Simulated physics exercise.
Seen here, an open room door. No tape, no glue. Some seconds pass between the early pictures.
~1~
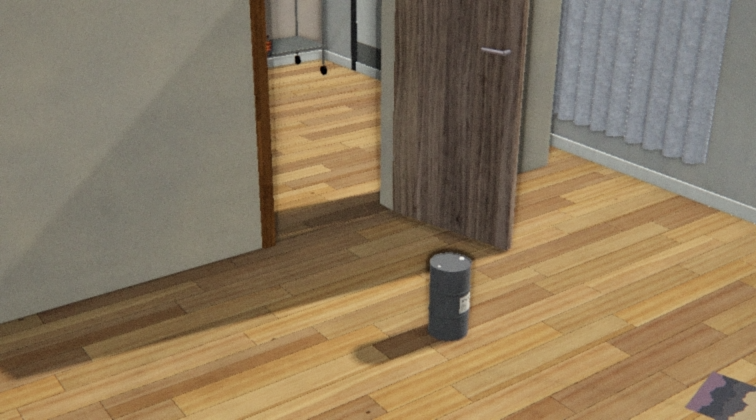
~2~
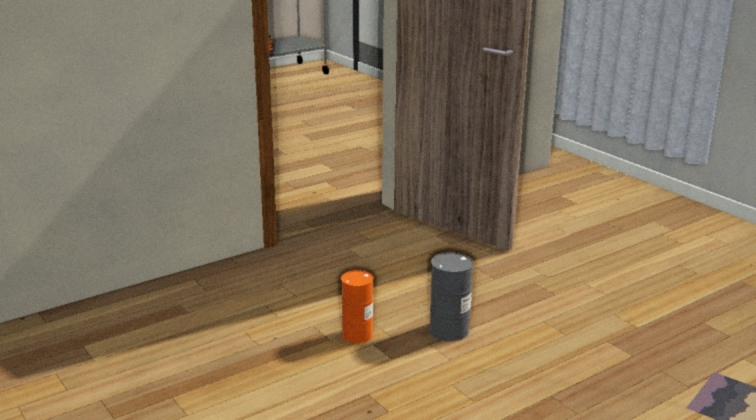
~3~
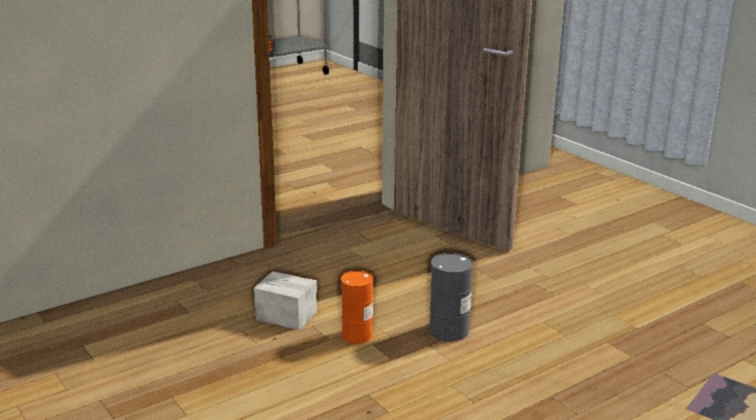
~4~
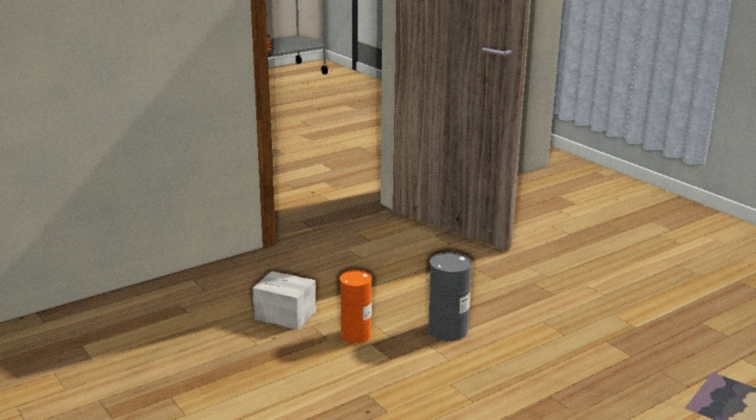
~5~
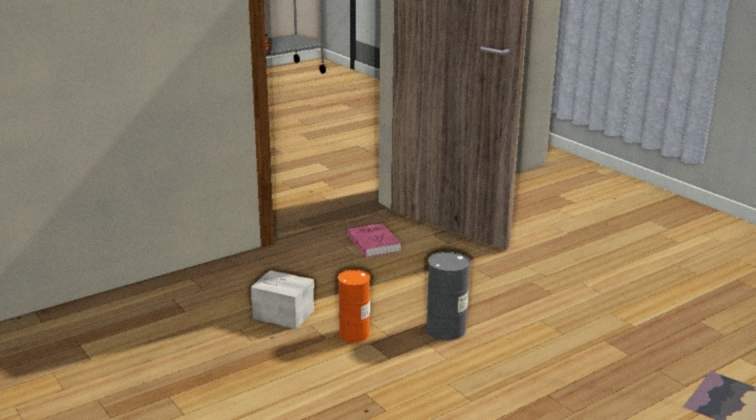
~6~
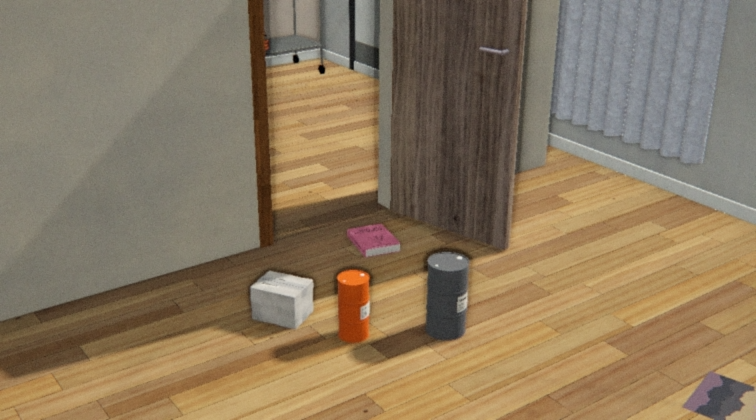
A dark grey canister stood alone by a wide-open door, then an orange canister, a white parcel and lastly a pink book appeared around it, while the door stayed still.
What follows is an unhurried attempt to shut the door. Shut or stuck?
It shuts.
Then, 1.10 s past the last view, door at 63°.
Then, 1.60 s past the last view, door at 34°; pink book displaced about its own width near (344, 235).
Then, 2.00 s past the last view, door at 12°; pink book displaced about its own width near (318, 227).
Finally, door at 0°; moved from the start, pink book; the other 3 still in place. Final places as the last picture's camera would see them, pink book near (307, 220).
